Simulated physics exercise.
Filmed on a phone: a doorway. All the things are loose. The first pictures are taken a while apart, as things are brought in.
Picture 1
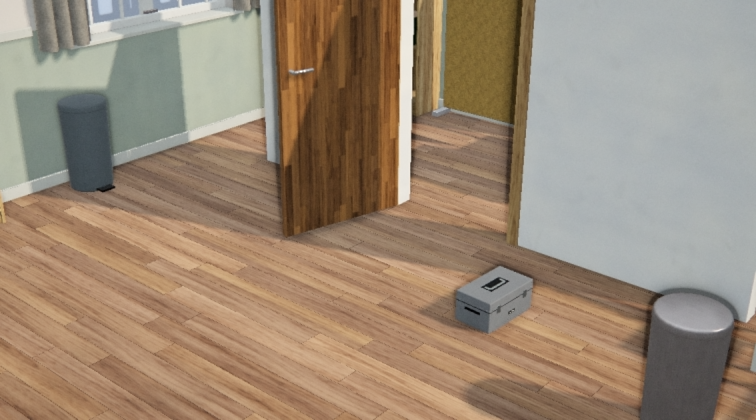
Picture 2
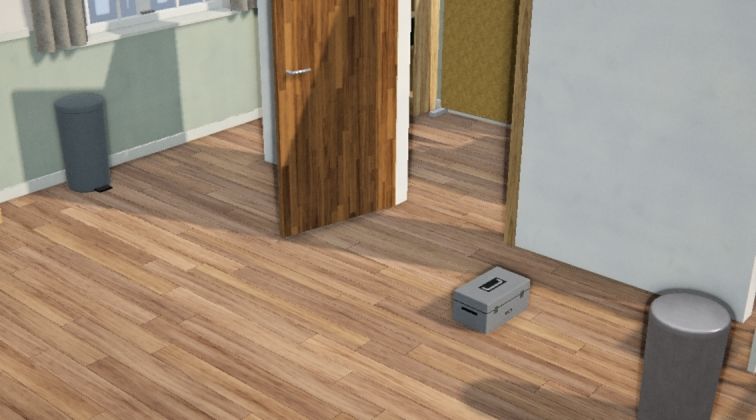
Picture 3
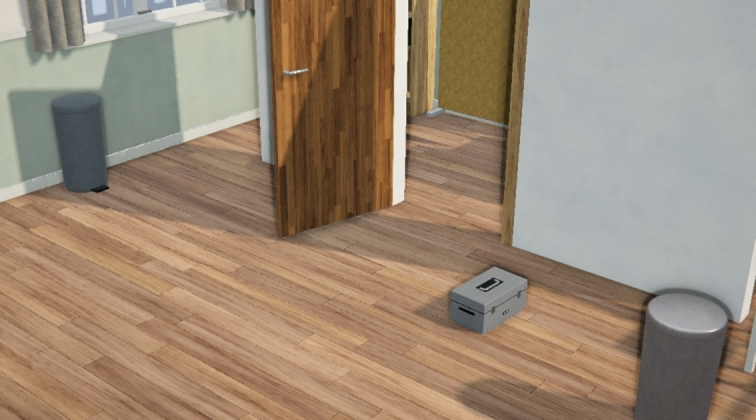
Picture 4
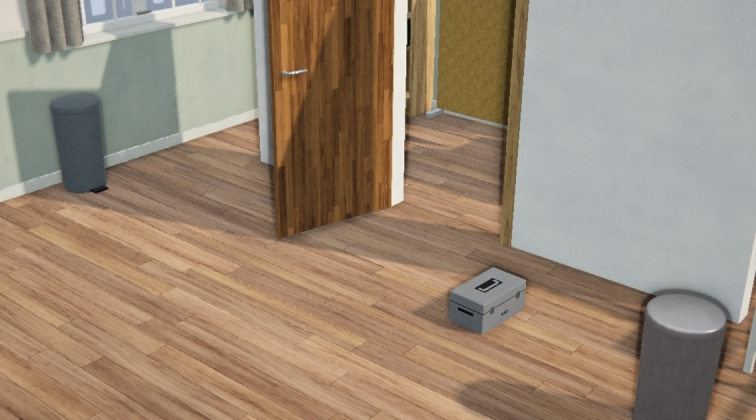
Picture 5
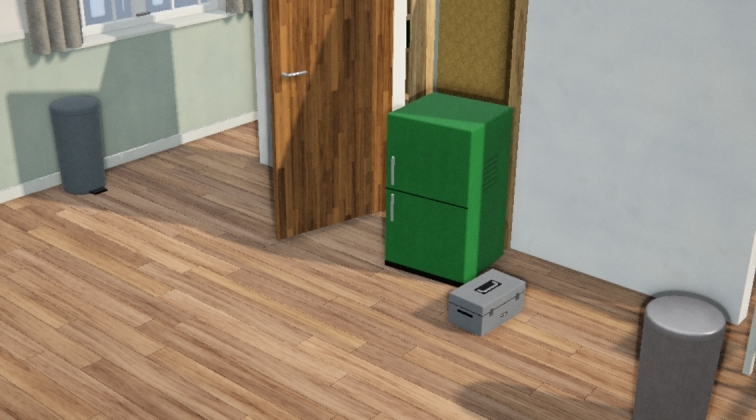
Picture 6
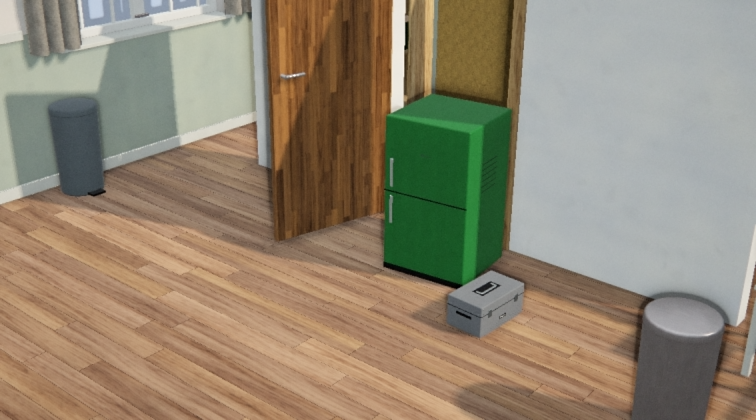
Nothing moves by itself in this room with a wood-plank floor, seen from above at an angle, though the view shifts very slightly and a green fridge appears between one moment and the next. A brown wooden door stands wide open at the centre, with a dark bin by the pale green wall at left and a grey toolbox and grey bin at right. The fridge then stands still in front of the doorway, behind the toolbox.
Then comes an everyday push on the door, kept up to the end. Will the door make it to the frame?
In the end the door stops short.
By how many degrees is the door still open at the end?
About 55°.
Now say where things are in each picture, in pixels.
Door wide open and still; grey toolbox (494, 299), in the first picture.
Door wide open and still; grey toolbox (492, 299), in the second picture.
Door wide open and still; grey toolbox (489, 300), in the third picture.
Door wide open and still; grey toolbox (488, 300), in the fourth picture.
Door wide open and still; grey toolbox (487, 302), in the fifth picture.
Door wide open and still; green appliance (446, 190); grey toolbox (486, 303), in the sixth picture.
Then, 0.60 s on from there, door at 93°.
Then, 1.00 s on from there, door at 77°.
Then, 1.40 s on from there, door at 60°.
In the end, door at 54°; both unmoved. At the end, from the last picture's camera, green appliance near (446, 189).
